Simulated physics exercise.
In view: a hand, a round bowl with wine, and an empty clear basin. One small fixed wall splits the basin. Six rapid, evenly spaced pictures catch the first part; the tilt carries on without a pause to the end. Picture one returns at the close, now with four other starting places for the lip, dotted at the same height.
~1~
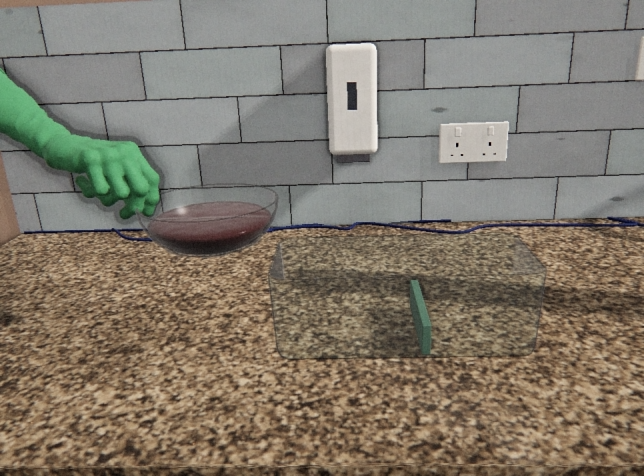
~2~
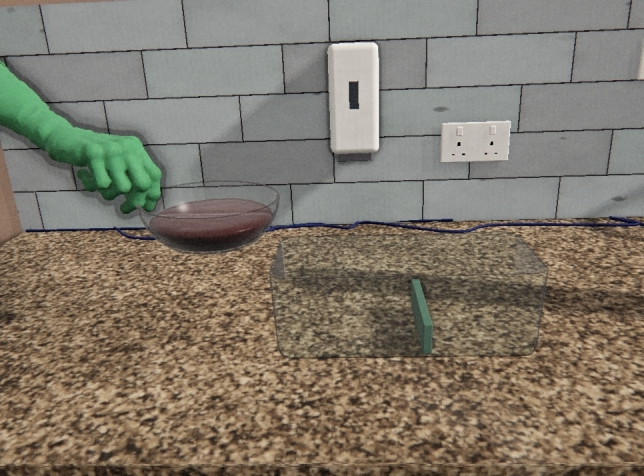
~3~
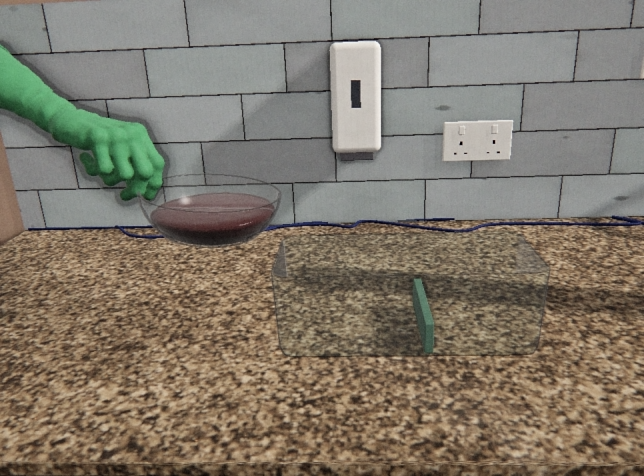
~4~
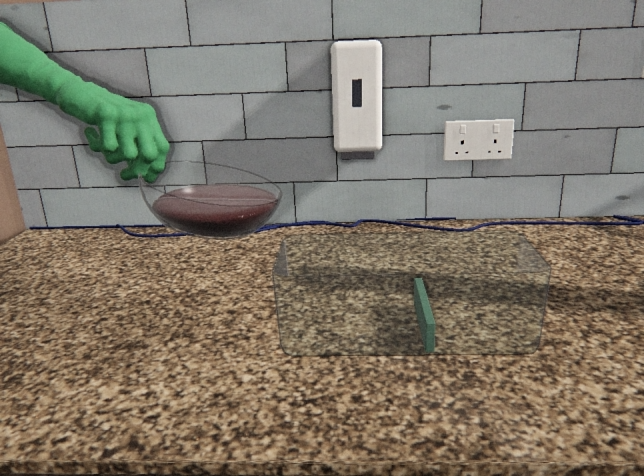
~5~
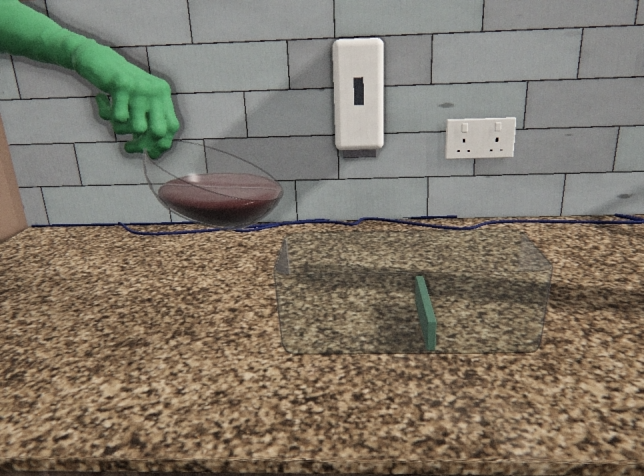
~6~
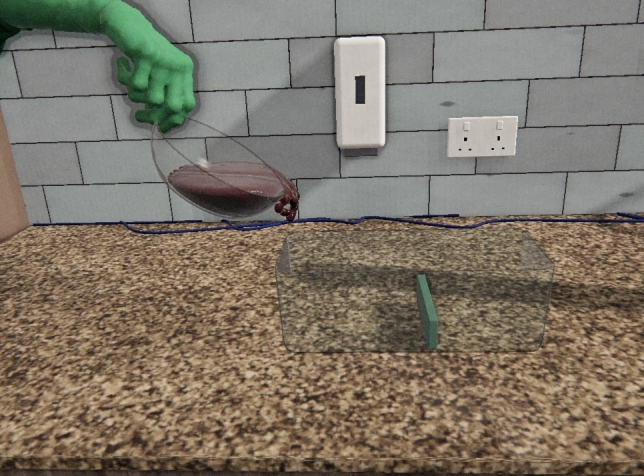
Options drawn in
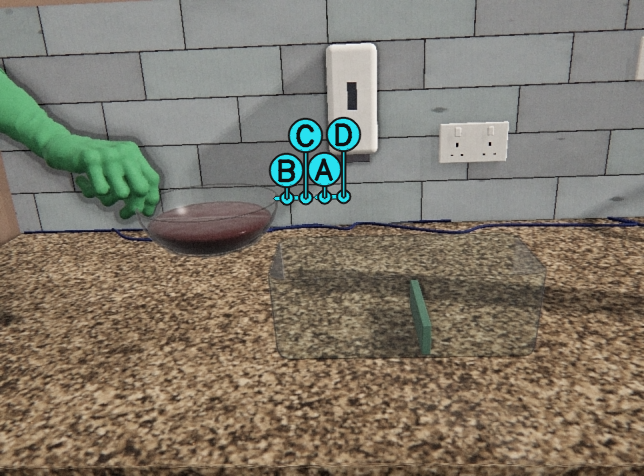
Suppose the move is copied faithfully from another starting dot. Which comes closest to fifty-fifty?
It is D.
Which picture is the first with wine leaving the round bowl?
In picture 5.
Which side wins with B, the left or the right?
More ends on the left.
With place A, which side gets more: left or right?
More ends on the left.
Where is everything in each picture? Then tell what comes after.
Upright, lip at (275, 198); basin from (277, 355) to (534, 352); top of the wall at (420, 301); nothing has left yet.
Upright, lip at (277, 197); nothing has left yet.
Tipped about 6°, lip at (279, 196); nothing has left yet.
Tipped about 14°, lip at (280, 195); nothing has left yet.
Tipped about 23°, lip at (281, 193); wine is over the lip, down to (281, 193).
Tipped about 35°, lip at (283, 192); wine is over the lip, down to (292, 215).
On the marked copy, A at (324, 197); B at (286, 198); C at (305, 197); D at (343, 196).
With A, about 93 % ends left of the wall and 6 % right of it.
With B, about 90 % ends left of the wall and 9 % right of it.
With C, about 92 % ends left of the wall and 7 % right of it.
With D, about 52 % ends left of the wall and 47 % right of it.
